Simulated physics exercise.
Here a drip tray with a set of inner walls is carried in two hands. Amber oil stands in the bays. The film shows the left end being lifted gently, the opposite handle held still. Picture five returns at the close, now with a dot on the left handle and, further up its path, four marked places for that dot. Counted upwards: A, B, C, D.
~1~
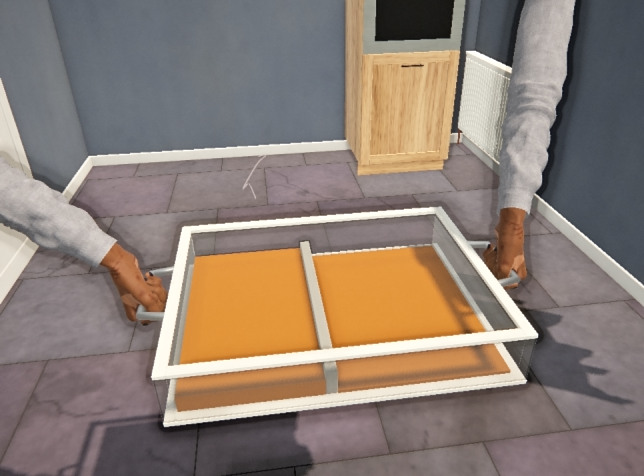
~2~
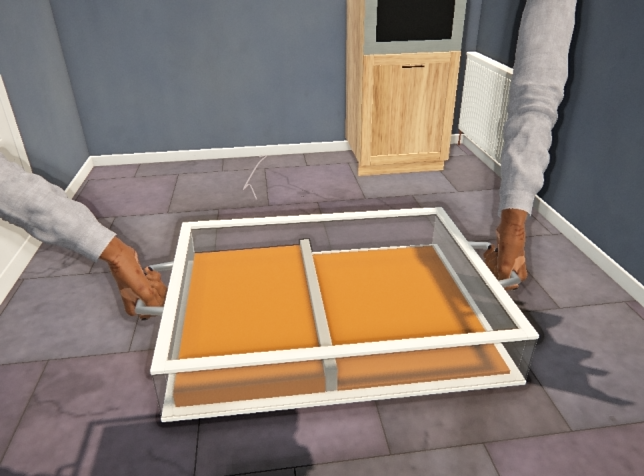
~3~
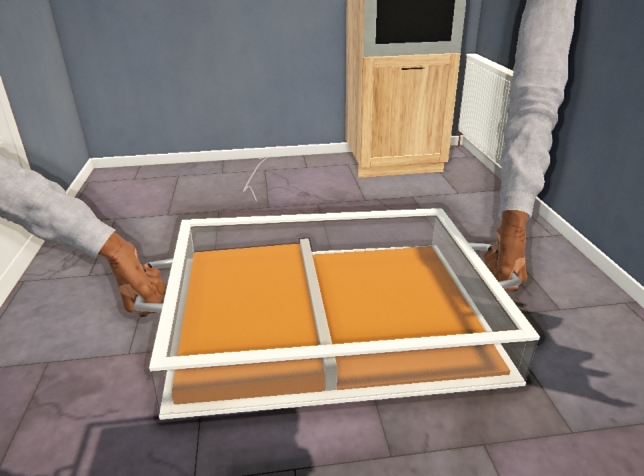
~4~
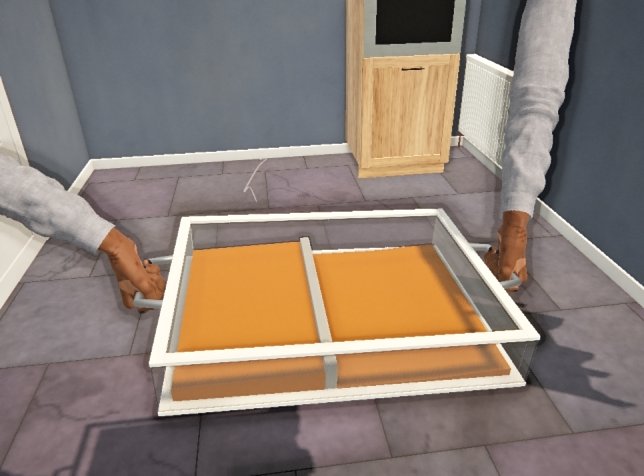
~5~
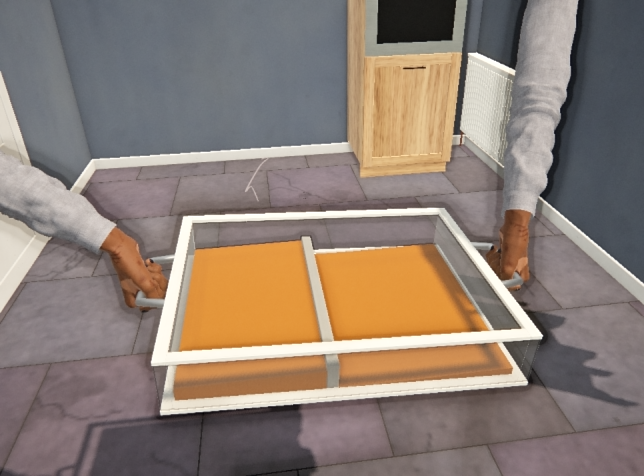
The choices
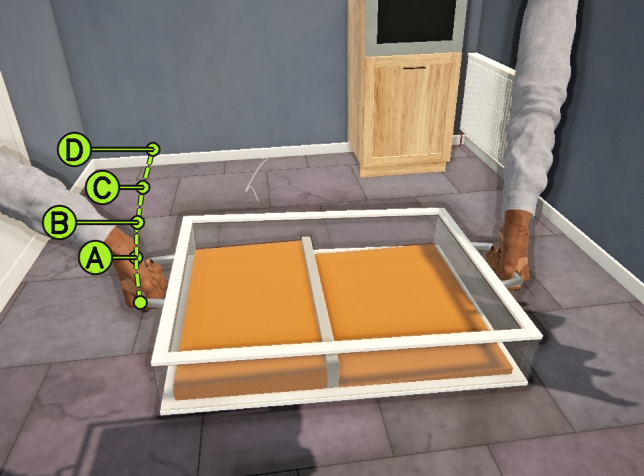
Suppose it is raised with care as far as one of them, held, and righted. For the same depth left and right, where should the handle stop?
B.
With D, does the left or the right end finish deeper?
The right end bay.
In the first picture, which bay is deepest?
It is the left one.
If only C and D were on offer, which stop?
The answer is C.
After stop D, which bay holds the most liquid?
The right bay.
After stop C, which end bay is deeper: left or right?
The right one.
On the marked copy, A at (135, 257); B at (137, 222); C at (142, 187); D at (152, 149).
If A is chosen, the left end bay stands much deeper than the other; nothing spills.
If B is chosen, the two end bays stand about equally deep; nothing spills.
If C is chosen, the right end bay stands a little deeper than the other; nothing spills.
If D is chosen, the right end bay stands much deeper than the other; nothing spills.
